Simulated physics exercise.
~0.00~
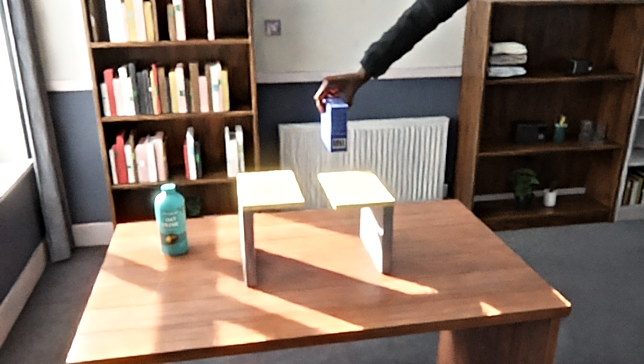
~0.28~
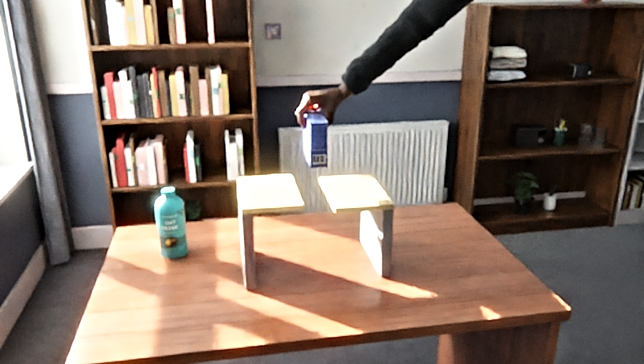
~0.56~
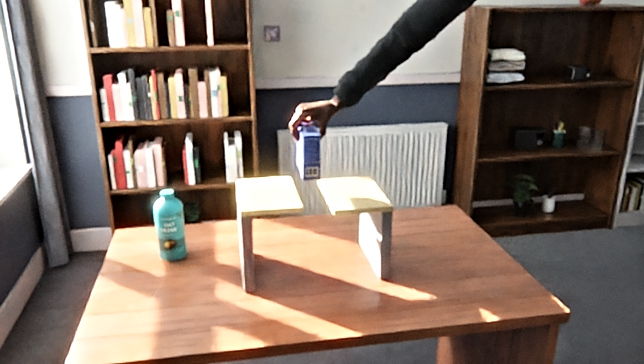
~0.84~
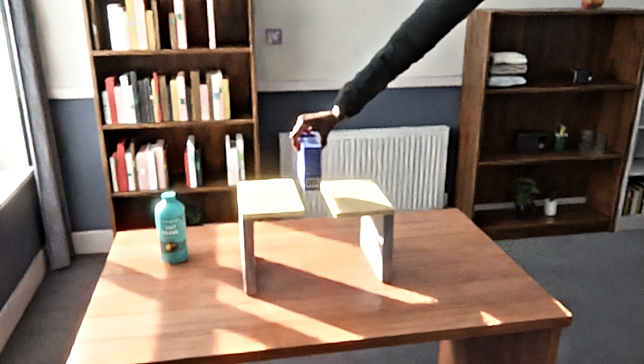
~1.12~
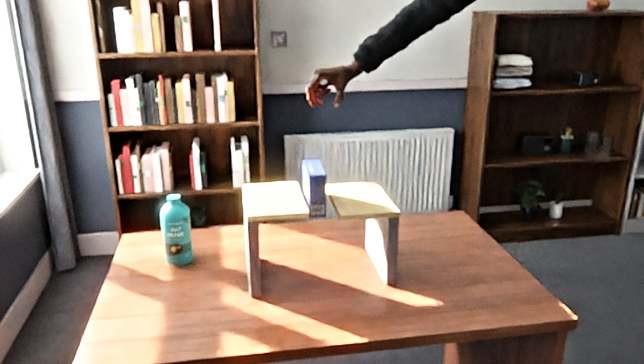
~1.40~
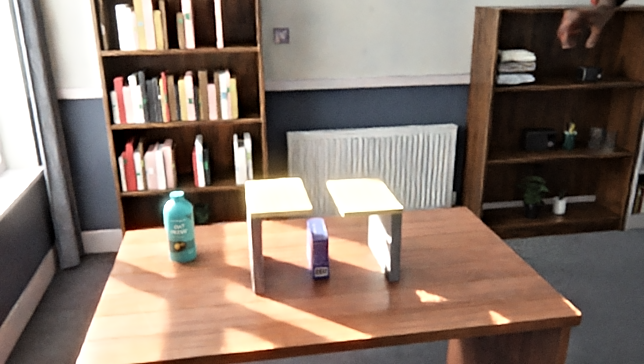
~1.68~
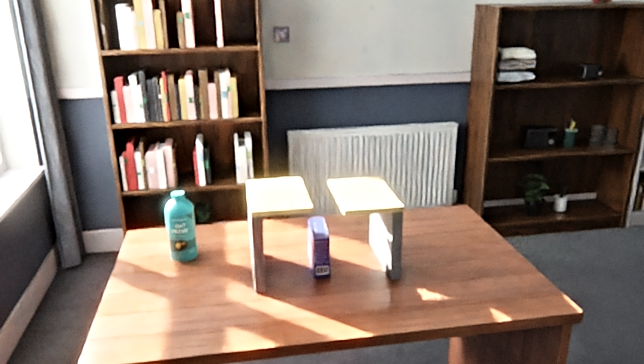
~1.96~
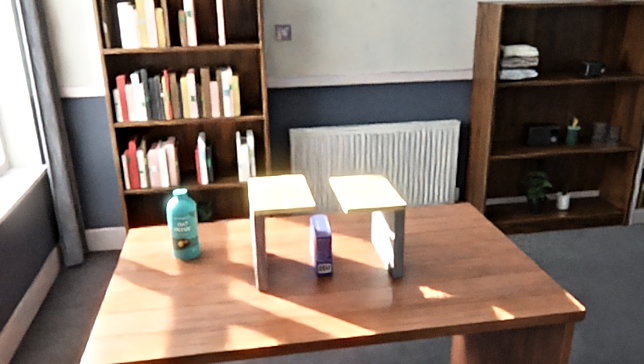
Hand lowering a blue packet over the gap between two ledges, releasing it and withdrawing as it drops through, landing upright on the table.
